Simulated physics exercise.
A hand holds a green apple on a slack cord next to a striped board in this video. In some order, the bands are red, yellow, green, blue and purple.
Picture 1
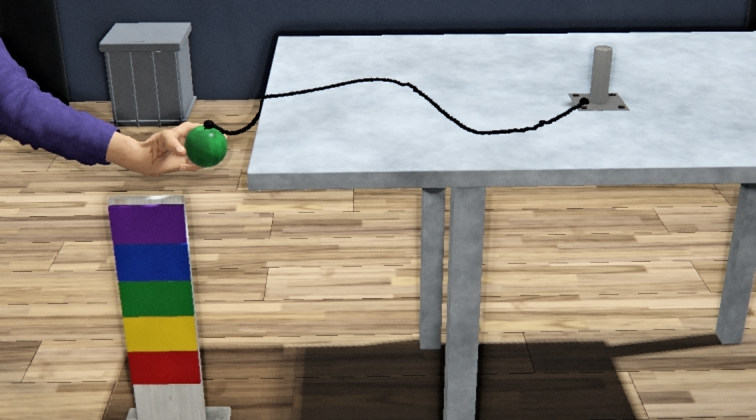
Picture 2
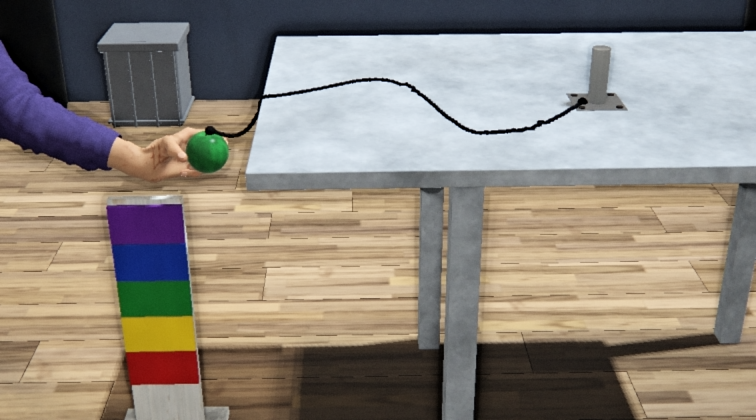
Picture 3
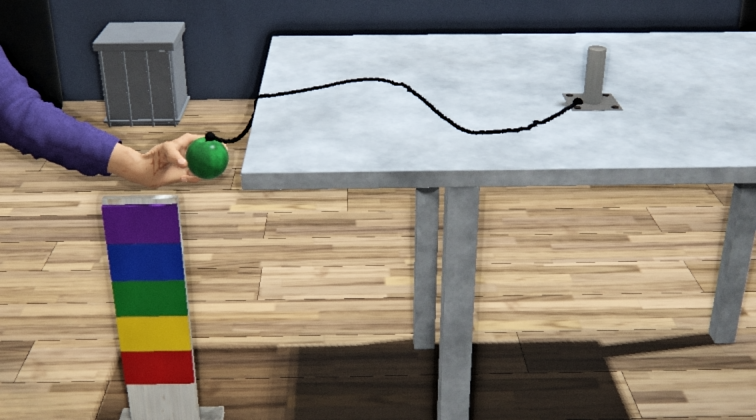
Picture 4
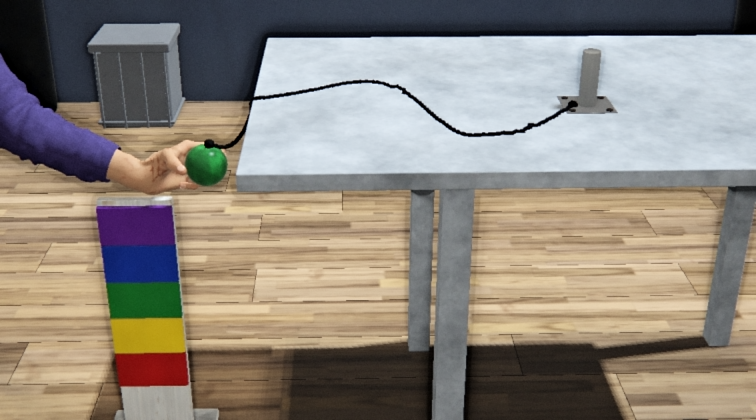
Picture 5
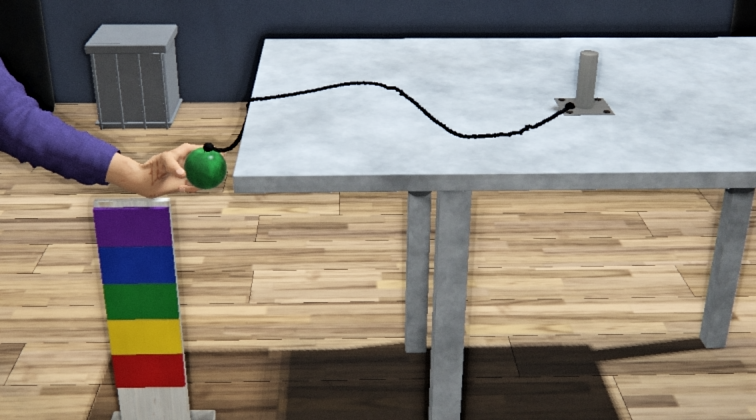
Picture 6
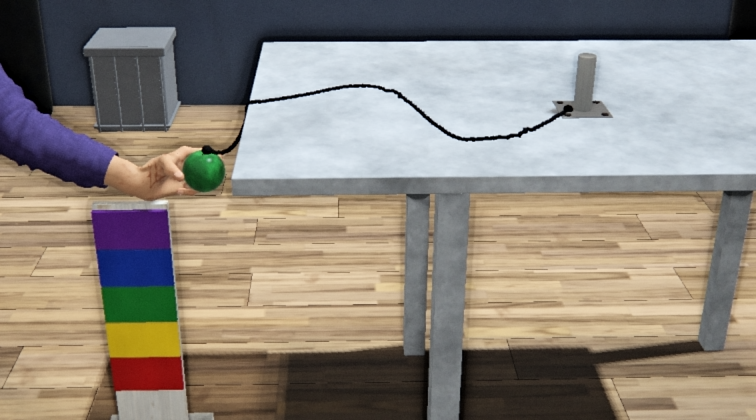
A hand holding a green ball on a black cord beside a grey table, near a colour-banded post, barely moving.
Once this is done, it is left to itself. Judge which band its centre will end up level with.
I would say yellow.
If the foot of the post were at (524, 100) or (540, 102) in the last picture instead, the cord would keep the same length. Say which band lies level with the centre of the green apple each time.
Try one - red; try two - red.
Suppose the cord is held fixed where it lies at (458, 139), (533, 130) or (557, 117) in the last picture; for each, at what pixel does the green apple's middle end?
In order of the tries: About (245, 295), about (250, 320), about (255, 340).
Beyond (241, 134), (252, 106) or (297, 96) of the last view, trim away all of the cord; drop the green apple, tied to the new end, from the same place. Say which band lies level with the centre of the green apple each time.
Result per try - green; blue; purple.
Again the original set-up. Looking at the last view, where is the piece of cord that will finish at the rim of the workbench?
About (387, 91).
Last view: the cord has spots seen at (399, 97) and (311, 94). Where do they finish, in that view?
First one: (272, 114); second one: (254, 207).
Early on, apple near (226, 333); level with yellow.
Midway, apple near (289, 354); level with yellow.
Near the end, apple near (246, 345); level with yellow.
Finally, apple near (260, 350); level with yellow. The cord holds its middle at yellow.
